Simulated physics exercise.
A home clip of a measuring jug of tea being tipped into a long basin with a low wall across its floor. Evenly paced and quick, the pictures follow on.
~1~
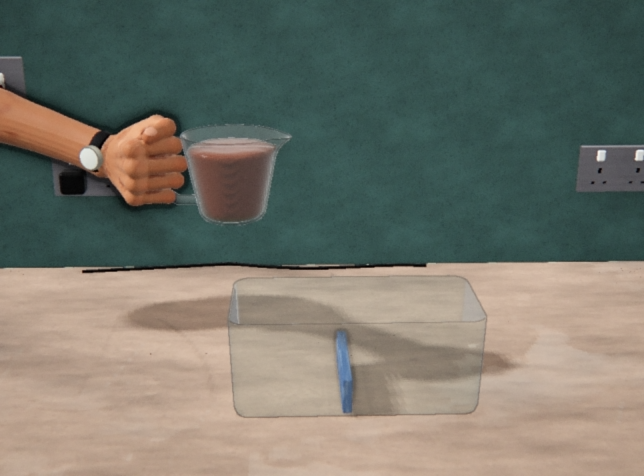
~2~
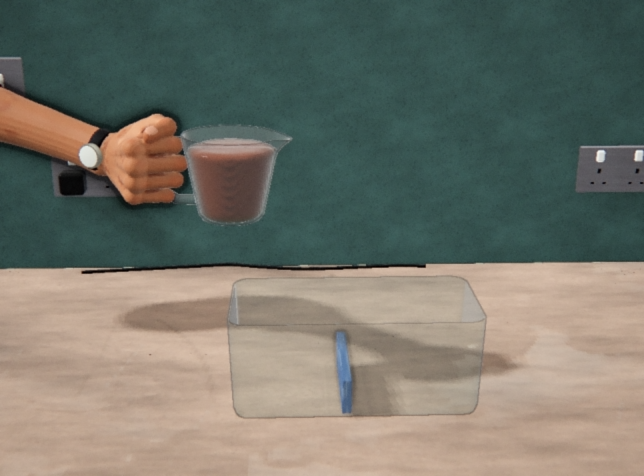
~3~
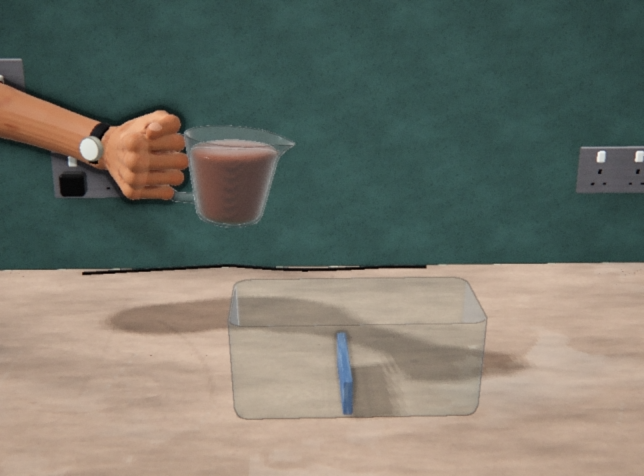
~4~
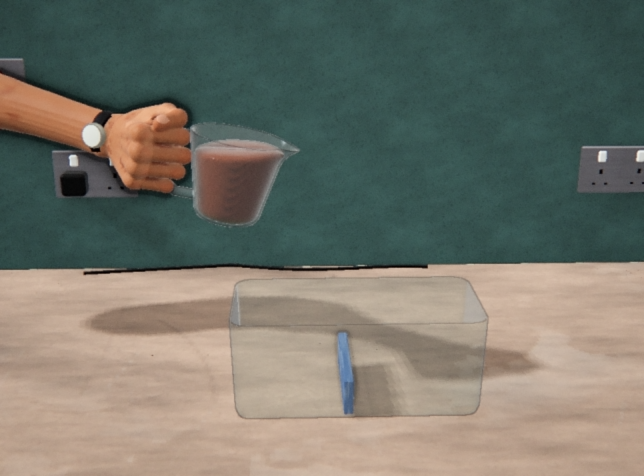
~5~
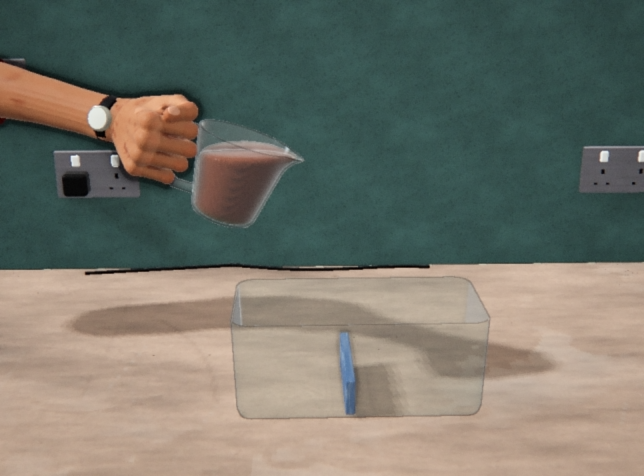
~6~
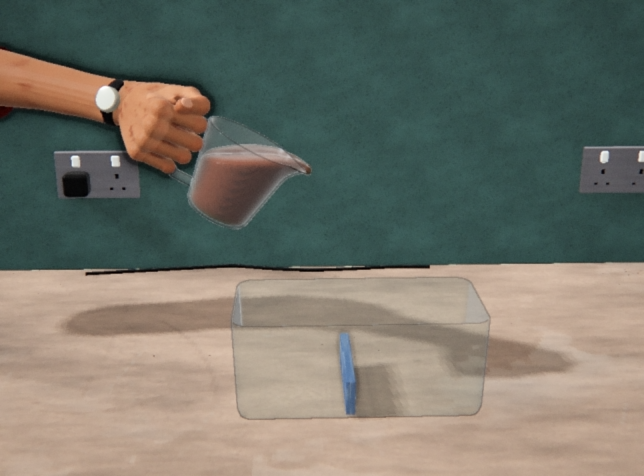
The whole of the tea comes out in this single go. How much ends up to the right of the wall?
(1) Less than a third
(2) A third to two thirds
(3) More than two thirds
(2) A third to two thirds.
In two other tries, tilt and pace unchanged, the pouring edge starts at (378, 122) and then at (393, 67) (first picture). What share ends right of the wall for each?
Around 90 percent first, around 65 percent second.
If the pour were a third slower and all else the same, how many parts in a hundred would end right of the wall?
I'd estimate about 60 percent ends up there.
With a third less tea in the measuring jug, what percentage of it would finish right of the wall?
It comes to near 20 per cent.
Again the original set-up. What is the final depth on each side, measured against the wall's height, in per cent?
The left side sits at 30 per cent and the right side at 30.
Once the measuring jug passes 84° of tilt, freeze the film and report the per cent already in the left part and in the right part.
The left part holds 5 percent and the right part 25 percent.
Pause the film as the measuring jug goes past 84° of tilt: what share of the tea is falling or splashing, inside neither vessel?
Around 30 %.
A moment on, the measuring jug is tipped on its side and 45 per cent is still to pour, 3 is left of the wall and 23 right of it.
Next, the measuring jug is tipped right over and 5 per cent is still to pour, 38 is left of the wall and 48 right of it.
Then the measuring jug is tipped right over and 0 per cent is still to pour, 50 is left of the wall and 49 right of it.
Later the measuring jug is tipped right over and 0 per cent is still to pour, 49 is left of the wall and 50 right of it.
At rest 49 per cent lies left of the wall, 50 right of it and 1 outside.
